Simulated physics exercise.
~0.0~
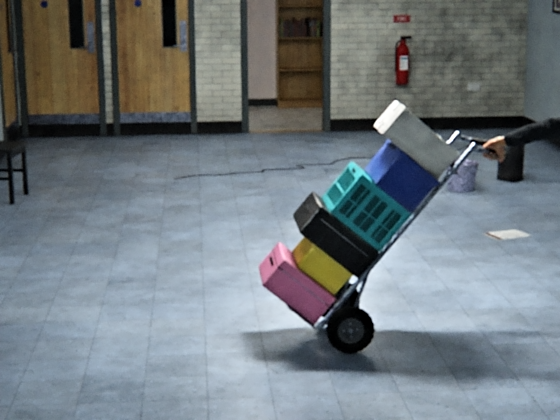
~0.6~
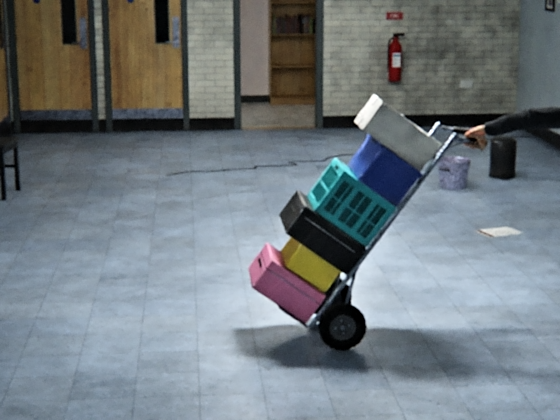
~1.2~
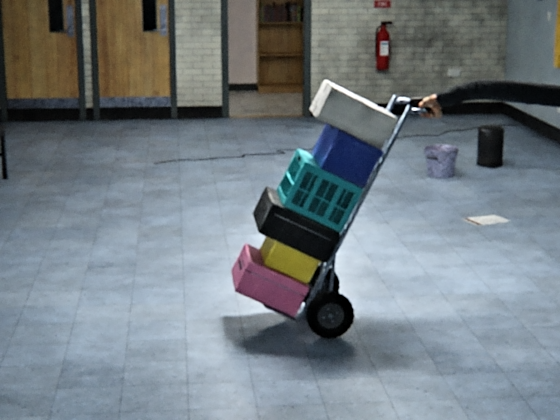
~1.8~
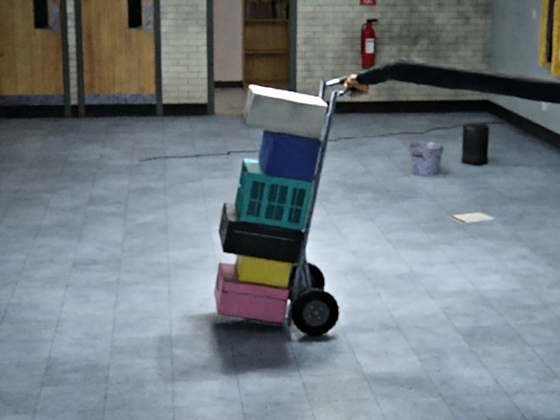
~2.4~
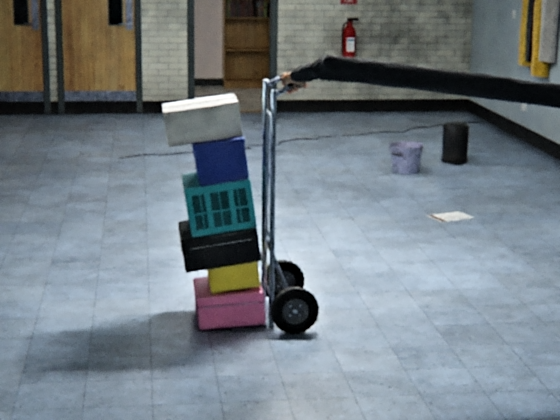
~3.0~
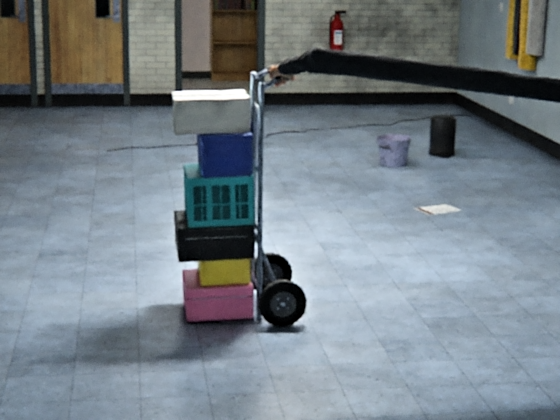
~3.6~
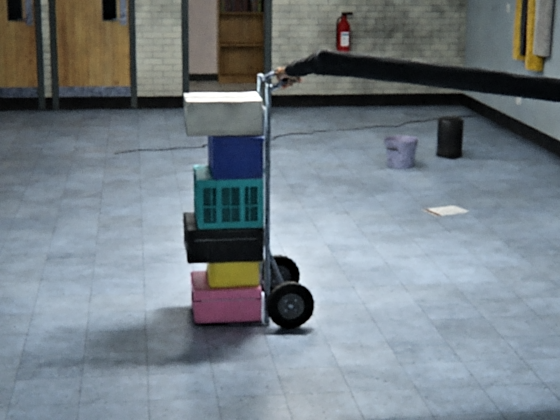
Arm tipping a tilted sack truck upright, its stack of six colourful boxes and crates rocking briefly, then standing intact.
